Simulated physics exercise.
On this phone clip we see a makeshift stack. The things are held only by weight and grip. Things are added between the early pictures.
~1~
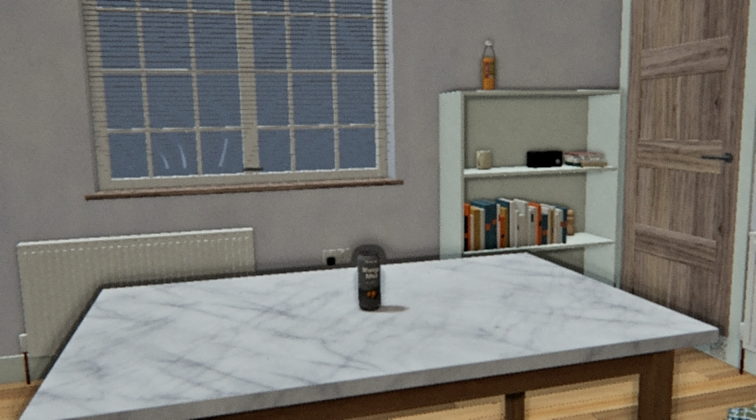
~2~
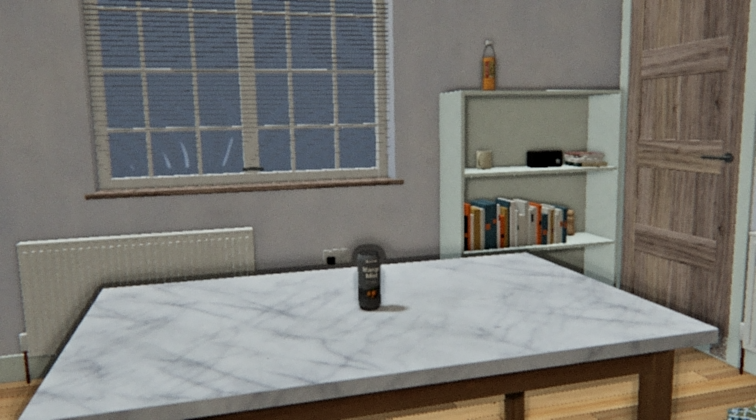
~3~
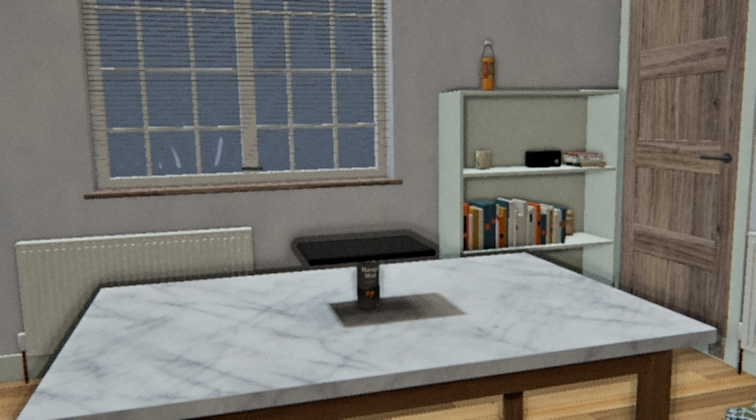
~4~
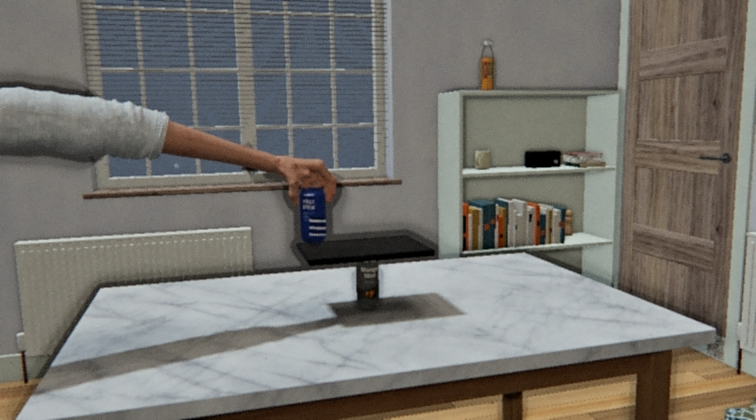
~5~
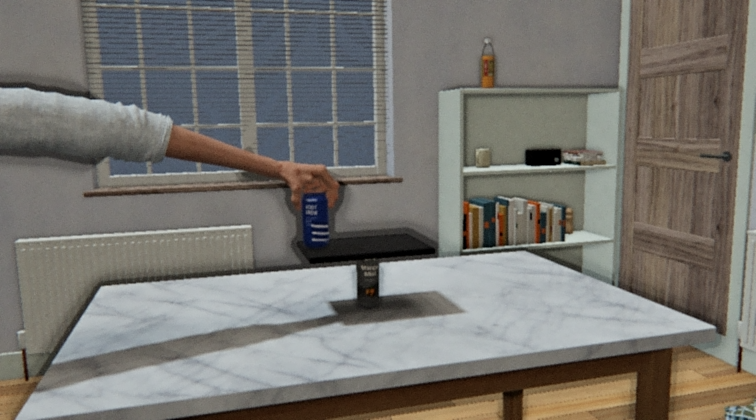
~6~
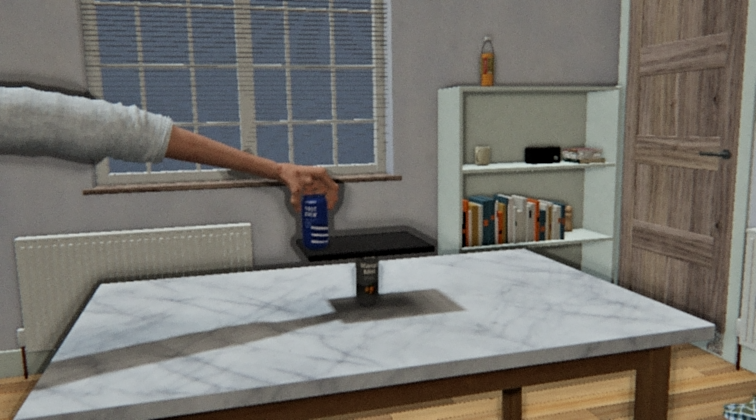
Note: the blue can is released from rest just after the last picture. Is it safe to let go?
The stack is unstable.
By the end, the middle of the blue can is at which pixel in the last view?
In the final view it sits at roughly (255, 310).
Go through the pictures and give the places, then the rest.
The last thing is not in view yet; grey can (369, 281), in the first picture.
The last thing is not in view yet; grey can (369, 280), in the second picture.
The last thing is not in view yet; grey can (368, 280), in the third picture.
On its way; blue can (313, 215); grey can (368, 280), in the fourth picture.
On its way; blue can (315, 220); grey can (368, 279), in the fifth picture.
Set down, still held; blue can (315, 222); grey can (367, 276), in the sixth picture.
Then, 0.40 s past the last view, blue can now fallen; black lid rocked 54° from its first pose.
Then, 0.70 s past the last view, black lid now fallen; grey can rocked 44° from its first pose.
Finally, fallen, grey can, blue can and black lid. Final places as the last picture's camera would see them, blue can near (255, 310). The stack gives way.
